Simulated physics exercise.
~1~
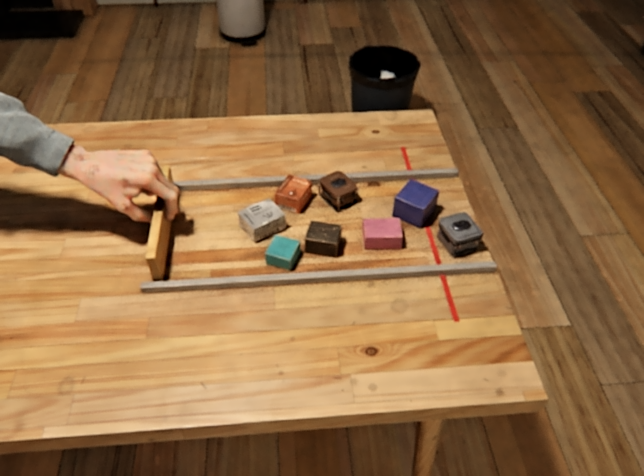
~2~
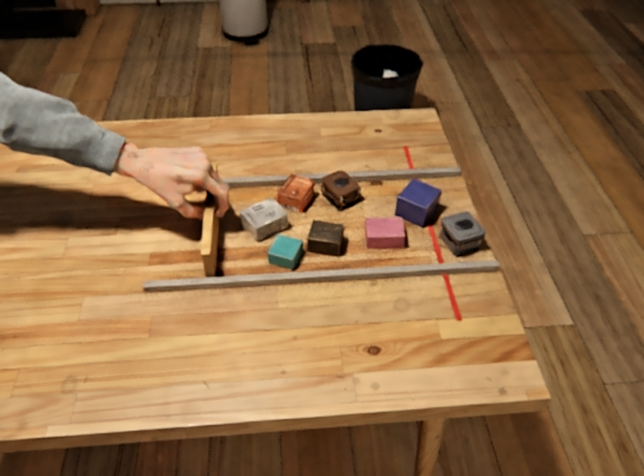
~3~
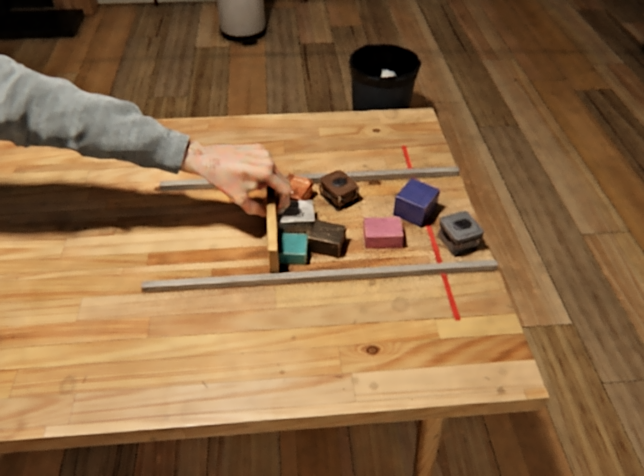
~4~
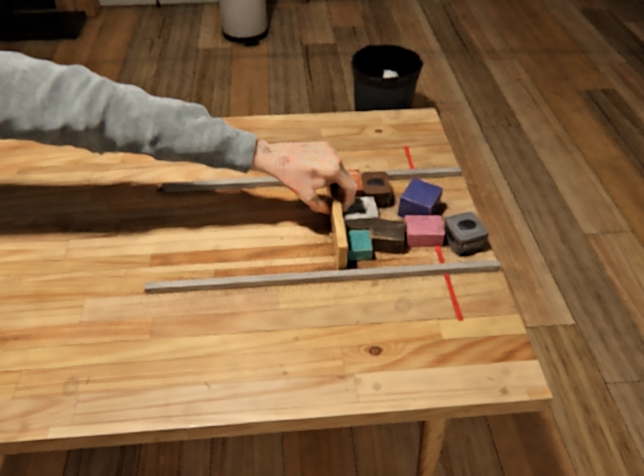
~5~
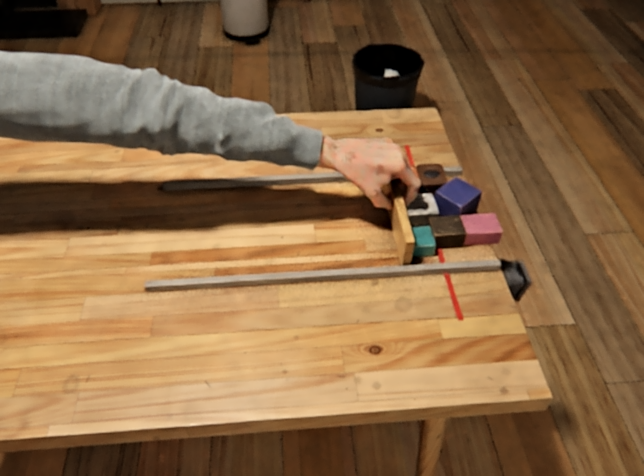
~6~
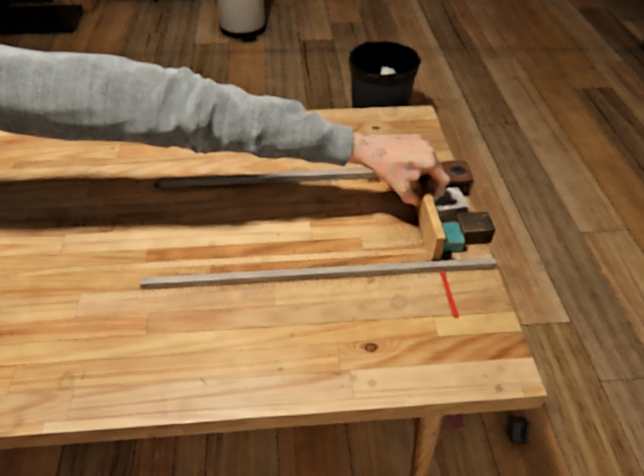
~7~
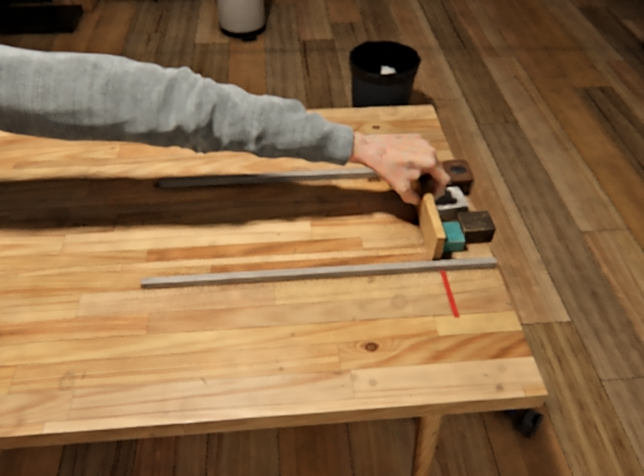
On a pale wooden table above a plank floor, seen from above at an angle, a hand in a grey sleeve holds an upright wooden board at the left between two grey rails. To its right sit small blocks, white, teal, orange, dark brown, pink and blue, with a grey case nearest the right edge, by a red tape line. The hand slides the board right, gathering the nearer blocks and then shoving the whole cluster along. The grey case tips over the edge, and the pink and blue blocks follow. The board stops near the tape, with teal, white and brown pieces still crowded at the rim.
